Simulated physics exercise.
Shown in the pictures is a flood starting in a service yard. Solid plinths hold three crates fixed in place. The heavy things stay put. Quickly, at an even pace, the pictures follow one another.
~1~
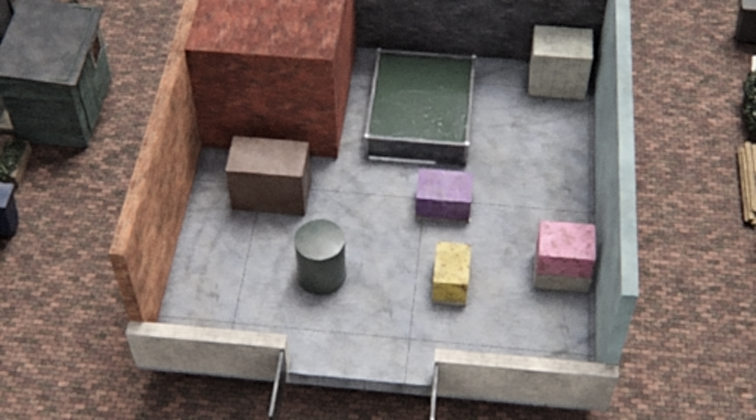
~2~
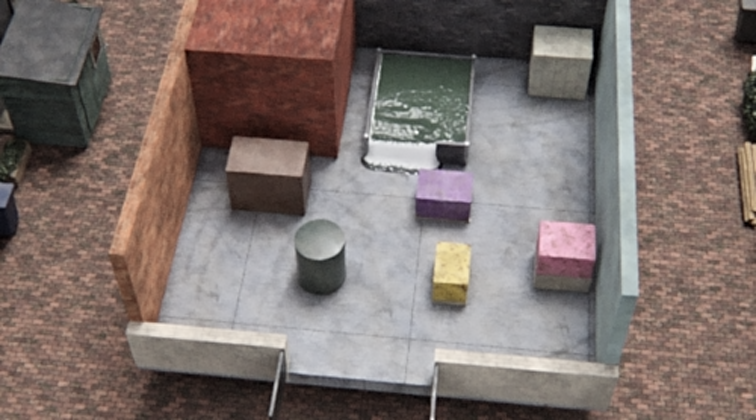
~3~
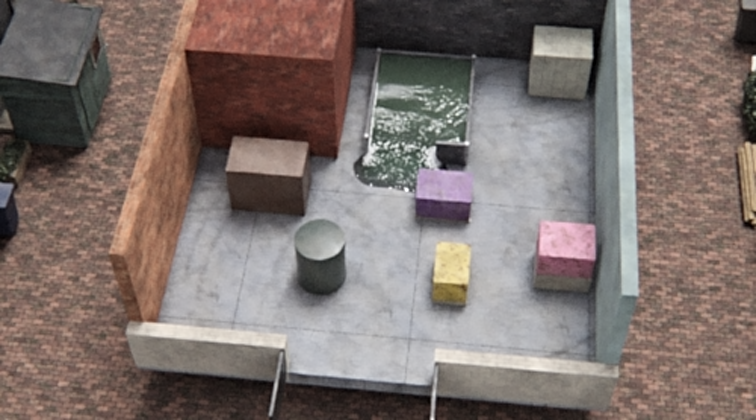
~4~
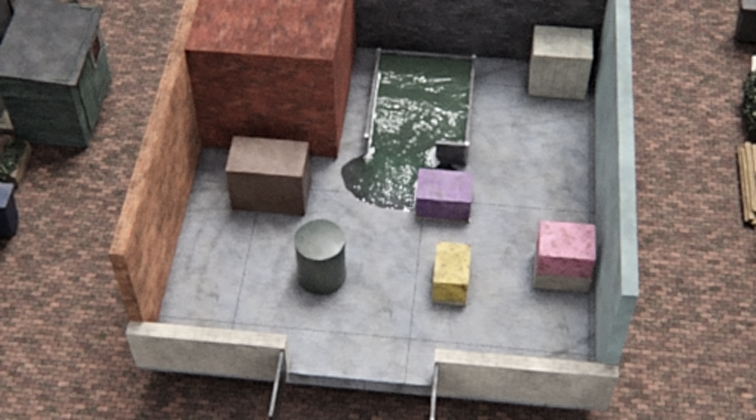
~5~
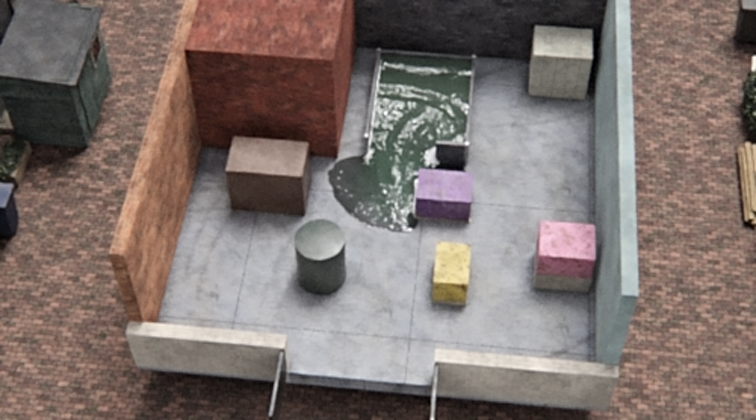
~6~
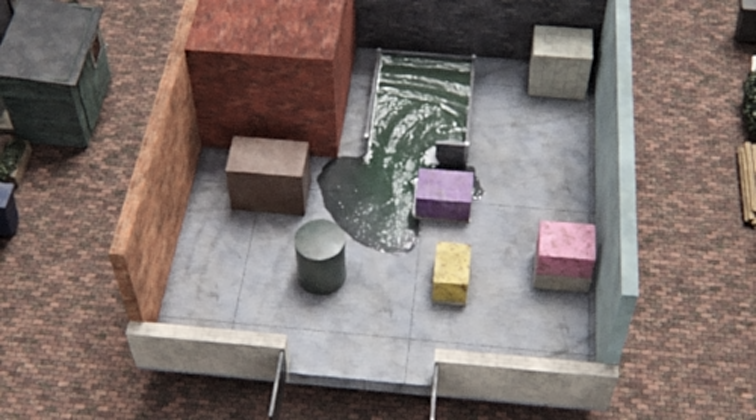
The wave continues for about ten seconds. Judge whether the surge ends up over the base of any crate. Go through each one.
One by one: I expect the yellow crate to never get touched, I expect the purple crate to get touched, I expect the pink crate to never get touched.
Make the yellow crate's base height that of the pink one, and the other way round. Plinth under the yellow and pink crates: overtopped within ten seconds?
The yellow crate stays clear, the pink crate stays clear.
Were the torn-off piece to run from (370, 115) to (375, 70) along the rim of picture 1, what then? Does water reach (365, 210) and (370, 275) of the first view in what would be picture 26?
Point one: Reached by the flood; point two: Reached by the flood.
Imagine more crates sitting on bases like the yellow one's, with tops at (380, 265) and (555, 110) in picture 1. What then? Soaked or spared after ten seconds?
Result, in sequence: Is inundated, is missed.
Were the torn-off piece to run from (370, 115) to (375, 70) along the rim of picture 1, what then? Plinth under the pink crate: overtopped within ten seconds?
Result: Pink is not reached.
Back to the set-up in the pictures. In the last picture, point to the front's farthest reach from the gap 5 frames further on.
About (359, 337).
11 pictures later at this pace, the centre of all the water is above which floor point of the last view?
Estimate: (403, 166).
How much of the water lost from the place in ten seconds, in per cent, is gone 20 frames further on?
Near 35 in a hundred.
A moment on, water covers 20 % of the floor; the yellow crate water round its plinth, the purple crate water round its plinth, the pink crate not reached.
Next, water covers 35 % of the floor; the yellow crate water round its plinth, the purple crate water round its plinth, the pink crate not reached.
Then, water covers 50 % of the floor; the yellow crate water round its plinth, the purple crate water round its plinth, the pink crate water round its plinth.
Later, water covers 65 % of the floor; the yellow crate water round its plinth, the purple crate water round its plinth, the pink crate water round its plinth.
In the end, water covers 80 % of the floor; the yellow crate stayed above the water, the purple crate was topped, the pink crate stayed above the water.
